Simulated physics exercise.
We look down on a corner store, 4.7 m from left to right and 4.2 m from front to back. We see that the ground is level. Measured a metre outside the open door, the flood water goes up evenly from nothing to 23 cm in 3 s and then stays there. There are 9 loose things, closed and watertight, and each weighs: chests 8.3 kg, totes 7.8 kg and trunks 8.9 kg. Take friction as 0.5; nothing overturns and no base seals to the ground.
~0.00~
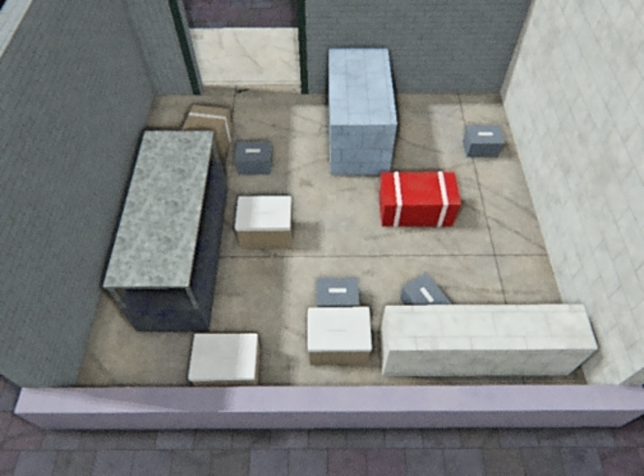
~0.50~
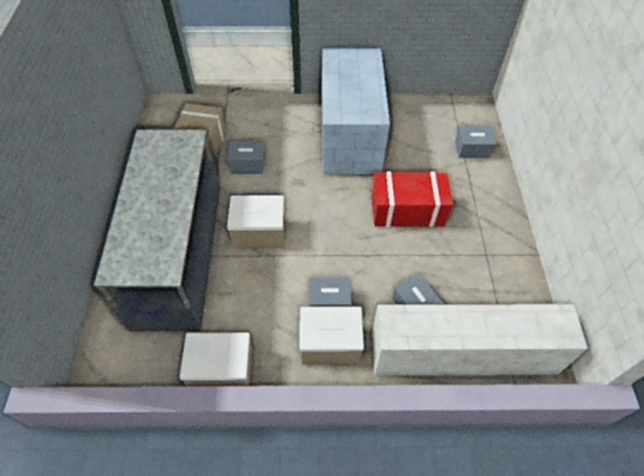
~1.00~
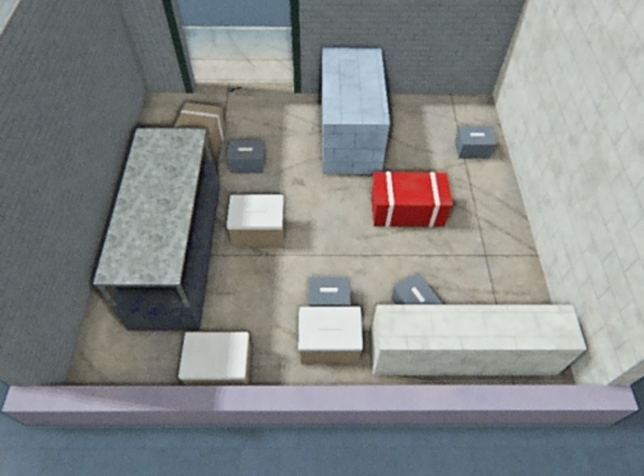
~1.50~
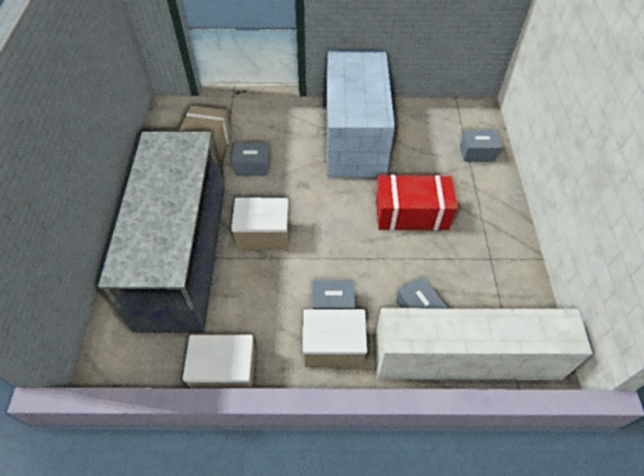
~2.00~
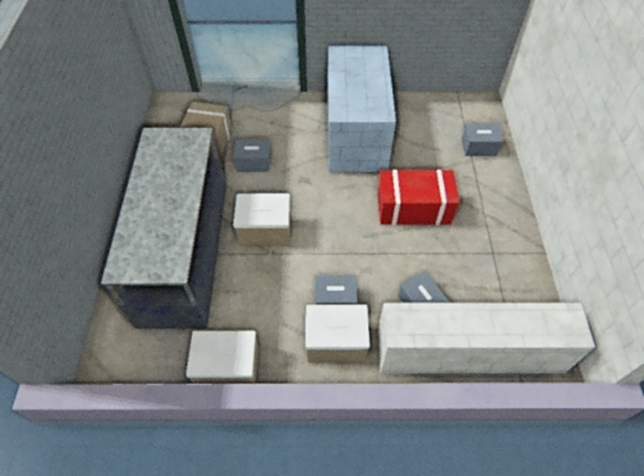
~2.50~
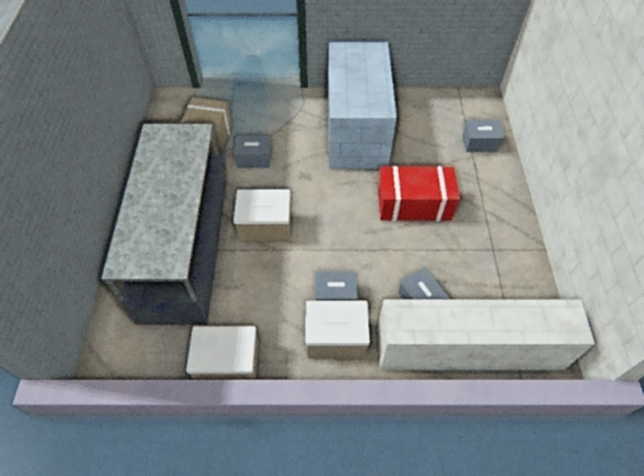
We see a walled room with a red trunk, boxes and long blocks from above as bluish water appears outside, then spreads thinly through the doorway onto the floor, while the objects inside stay in place.
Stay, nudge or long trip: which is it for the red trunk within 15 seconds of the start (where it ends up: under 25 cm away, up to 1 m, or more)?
It is pushed a bit.
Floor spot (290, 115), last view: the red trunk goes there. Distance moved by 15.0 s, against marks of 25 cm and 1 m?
Answer: It covers a big distance.
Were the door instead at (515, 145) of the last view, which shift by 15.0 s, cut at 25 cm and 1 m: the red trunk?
The red trunk ends up a great distance away.
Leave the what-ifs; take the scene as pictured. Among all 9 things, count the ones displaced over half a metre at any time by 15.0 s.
Total: 9.
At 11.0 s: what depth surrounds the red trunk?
5 cm or so.
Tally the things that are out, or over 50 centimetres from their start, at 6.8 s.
I count 4.
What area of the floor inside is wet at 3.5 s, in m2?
About 4.0 m2 is covered.
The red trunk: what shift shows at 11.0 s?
Roughly 80 cm.
After 3.5 s the red trunk is near (420, 183), 0.0 m from its start, aground; 1 afloat.
After 6.8 s the red trunk is near (420, 183), 0.0 m from its start, aground; 6 afloat.
After 11.0 s the red trunk is near (411, 131), 0.7 m from its start, afloat; 7 afloat.
After 15.0 s the red trunk is near (492, 201), 0.8 m from its start, afloat; 9 afloat.
